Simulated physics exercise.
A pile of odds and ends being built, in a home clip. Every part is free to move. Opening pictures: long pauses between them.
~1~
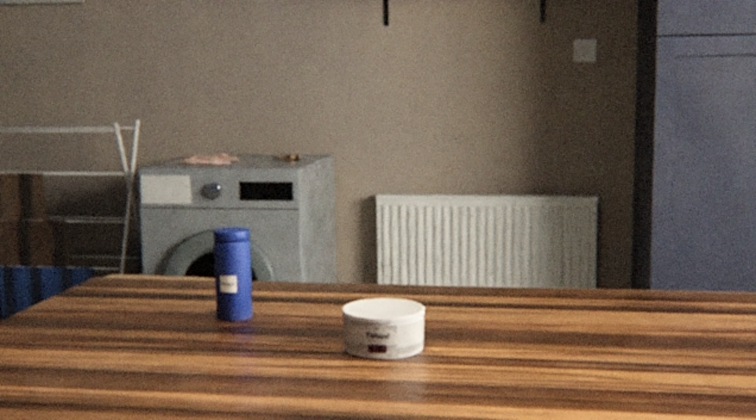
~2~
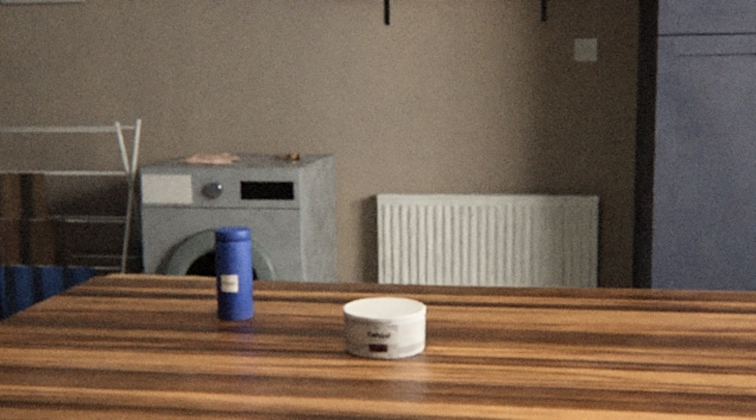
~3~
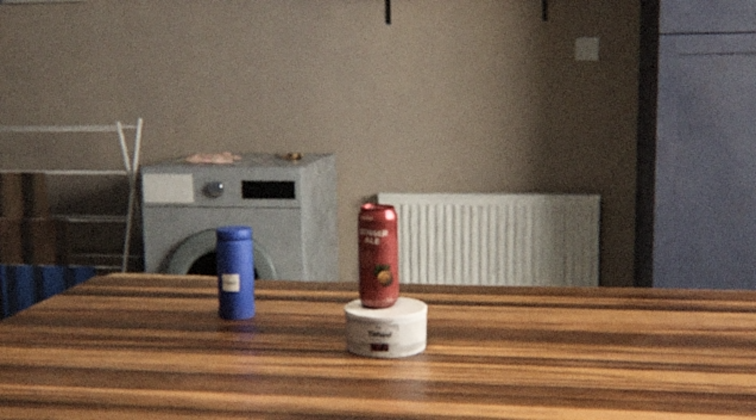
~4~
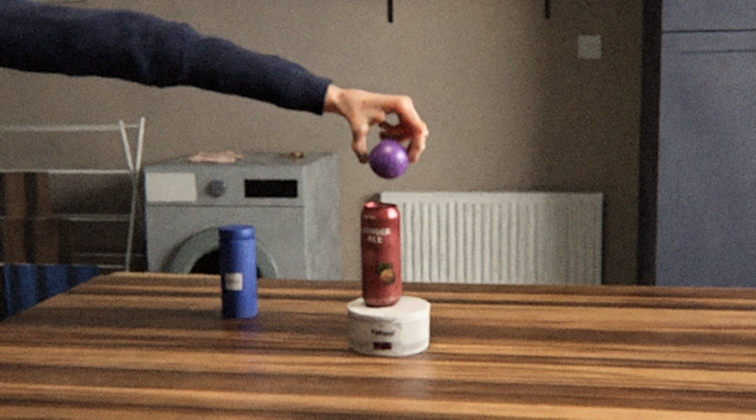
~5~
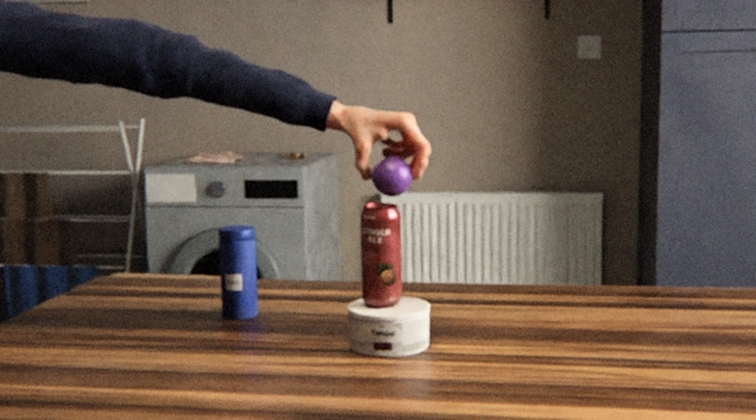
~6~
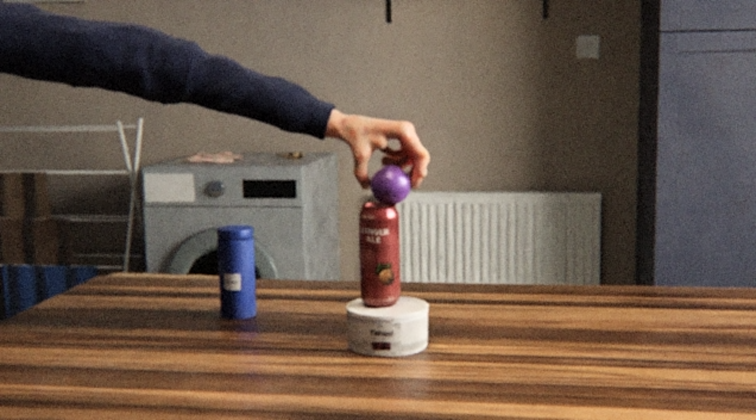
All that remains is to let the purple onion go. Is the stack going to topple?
No, it stays upright.
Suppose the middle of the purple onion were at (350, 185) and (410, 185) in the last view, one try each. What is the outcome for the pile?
The pile tips over in the first case, then in the second case it tips over.
Then, 0.70 s later than the last frame, things are still on the move.
Then, 1.60 s later than the last frame, all is still.
Then, 2.50 s later than the last frame, purple onion resting near (391, 186).
When it is over, all 4 as before. End places, in pixels of the last picture, purple onion near (391, 186). The pile stays up.
